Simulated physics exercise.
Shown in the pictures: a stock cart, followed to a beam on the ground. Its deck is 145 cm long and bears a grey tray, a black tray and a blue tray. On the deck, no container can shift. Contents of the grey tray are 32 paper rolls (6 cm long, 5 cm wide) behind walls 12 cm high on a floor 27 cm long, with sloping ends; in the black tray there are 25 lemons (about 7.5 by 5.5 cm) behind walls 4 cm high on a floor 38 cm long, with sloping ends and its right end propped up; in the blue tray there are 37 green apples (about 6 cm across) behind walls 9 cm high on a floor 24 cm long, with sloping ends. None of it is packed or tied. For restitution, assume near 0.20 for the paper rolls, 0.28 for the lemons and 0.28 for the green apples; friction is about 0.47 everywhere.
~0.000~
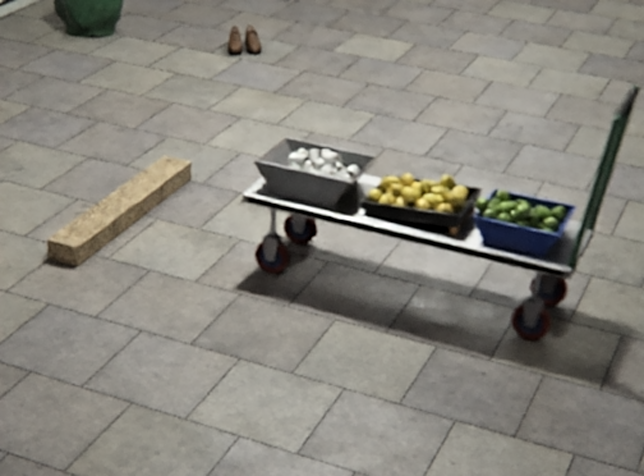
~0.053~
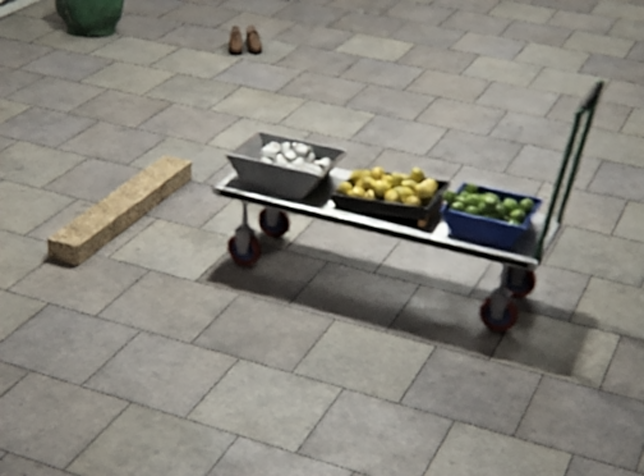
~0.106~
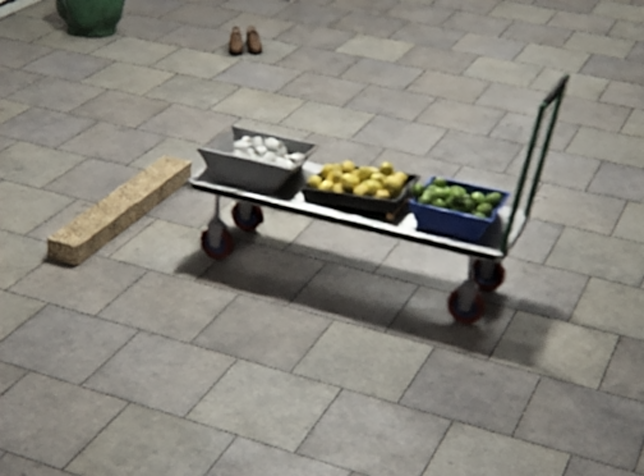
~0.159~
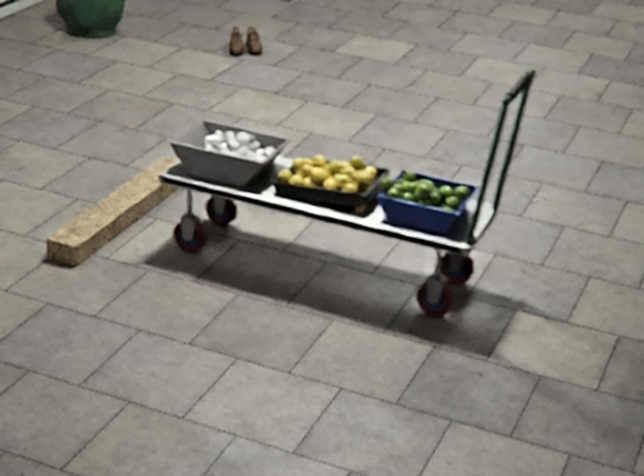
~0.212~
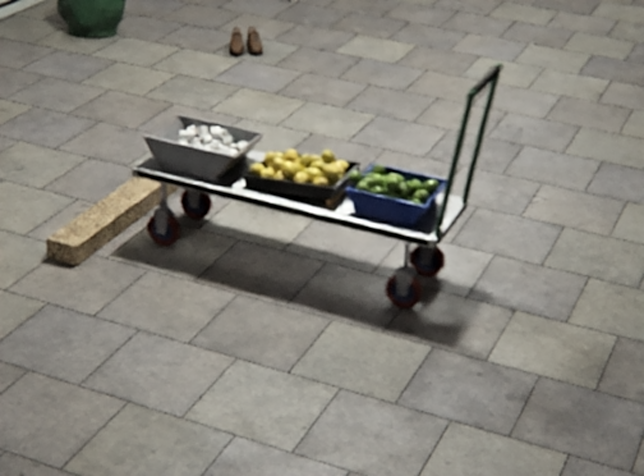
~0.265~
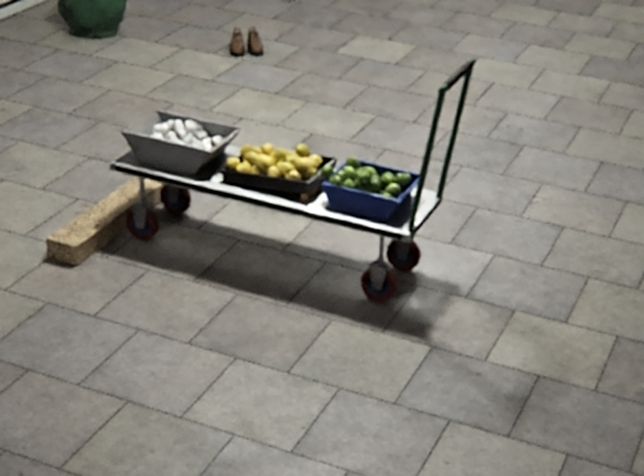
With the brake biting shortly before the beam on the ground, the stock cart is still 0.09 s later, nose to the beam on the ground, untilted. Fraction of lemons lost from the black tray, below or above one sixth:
Above a sixth.
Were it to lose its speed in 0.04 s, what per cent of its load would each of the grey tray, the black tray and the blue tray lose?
You'd end up with grey tray at 0 %, black tray at 30 % and blue tray at 20 %.
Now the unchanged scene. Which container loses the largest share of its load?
That's the black tray.
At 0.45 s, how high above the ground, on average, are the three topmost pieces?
60 cm.
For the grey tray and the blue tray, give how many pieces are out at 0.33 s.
Estimated count: Grey tray around 0, blue tray around 2.
After 0.33 s, the grey tray has all 32, the black tray is down by 2 of 25 and the blue tray is down by 2 of 37.
After 0.45 s, the grey tray has all 32, the black tray is down by 3 of 25 and the blue tray is down by 4 of 37.
After 0.68 s, the grey tray is down by 1 of 32, the black tray is down by 7 of 25 and the blue tray is down by 6 of 37.
When it is over (at 1.18 s), the grey tray is down by 1 of 32, the black tray is down by 9 of 25 and the blue tray is down by 6 of 37. Asked share, 9 of 25, 36 per cent.
